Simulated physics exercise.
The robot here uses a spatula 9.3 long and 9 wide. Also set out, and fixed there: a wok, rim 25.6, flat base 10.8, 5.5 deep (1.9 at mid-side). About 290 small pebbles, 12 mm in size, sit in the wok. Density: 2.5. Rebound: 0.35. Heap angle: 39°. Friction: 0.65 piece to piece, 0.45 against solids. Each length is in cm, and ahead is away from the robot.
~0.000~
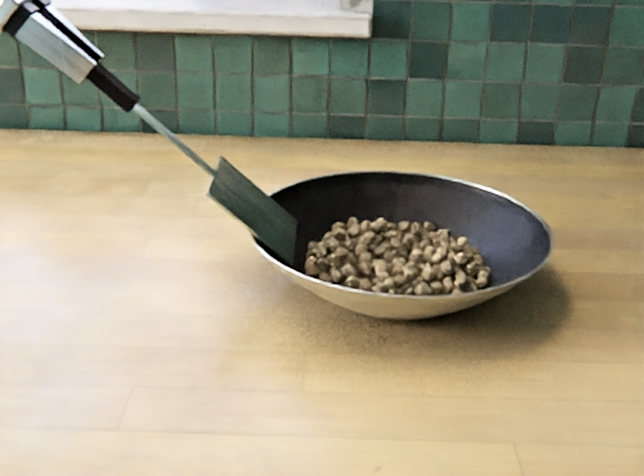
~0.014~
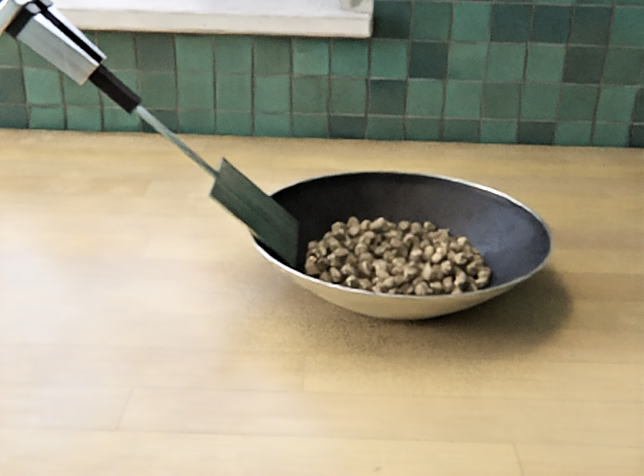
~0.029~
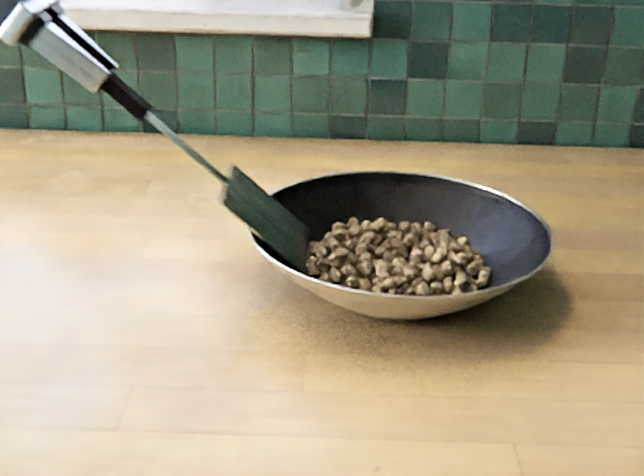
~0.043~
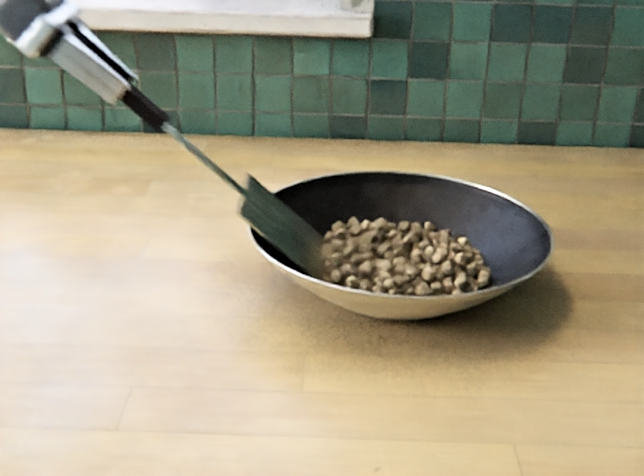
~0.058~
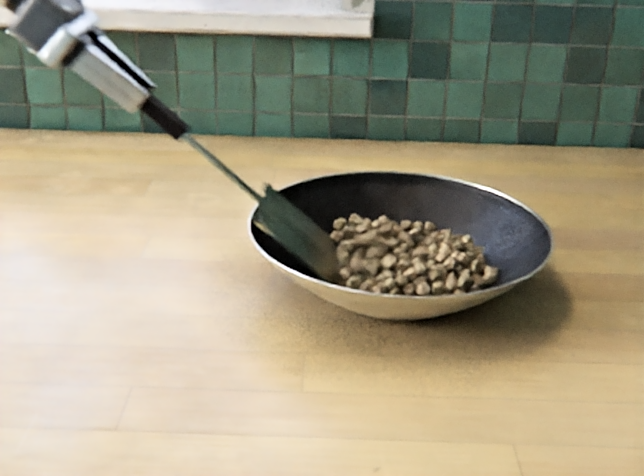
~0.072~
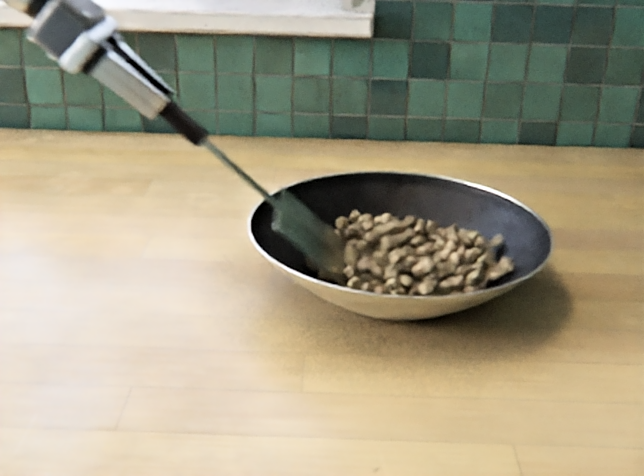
On a wooden counter by green tiles, a robot arm held a dark spatula still at the left of a wok, then slid it in and nudged the heap of small brown pebbles slightly right.
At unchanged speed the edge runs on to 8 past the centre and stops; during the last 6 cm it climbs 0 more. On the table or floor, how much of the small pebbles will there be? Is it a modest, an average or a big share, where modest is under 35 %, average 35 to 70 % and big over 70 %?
Average.
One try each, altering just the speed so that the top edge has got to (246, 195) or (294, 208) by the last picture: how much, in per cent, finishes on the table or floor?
I'd estimate some 25 and 60 in a hundred.
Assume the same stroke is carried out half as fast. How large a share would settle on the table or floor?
Approx. 25 per cent.
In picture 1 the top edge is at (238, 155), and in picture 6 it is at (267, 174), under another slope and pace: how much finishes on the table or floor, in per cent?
My guess would be close to 30 per cent.
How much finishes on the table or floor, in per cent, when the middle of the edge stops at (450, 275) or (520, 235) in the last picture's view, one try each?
Roughly 10 and 65 per cent.
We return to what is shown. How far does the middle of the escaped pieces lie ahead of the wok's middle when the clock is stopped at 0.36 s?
20 cm.
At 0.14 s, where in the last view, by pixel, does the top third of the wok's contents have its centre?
Near (499, 235).
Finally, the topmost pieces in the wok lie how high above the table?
6.5 cm.
After 0.11 s, sloping 42°, highest piece 6 above the table; 292 in the wok.
After 0.14 s, sloping 42°, highest piece 8 above the table; 289 in the wok, 3 on the blade or in flight.
After 0.36 s, sloping 42°, highest piece 7 above the table; 156 in the wok, 93 on the table or floor, 43 on the blade or in flight.
After 1.41 s, sloping 42°, highest piece 6 above the table; 156 in the wok, 136 on the table or floor.
In the end, 156 in the wok, 136 on the table or floor. That is 47 % on the table or floor.
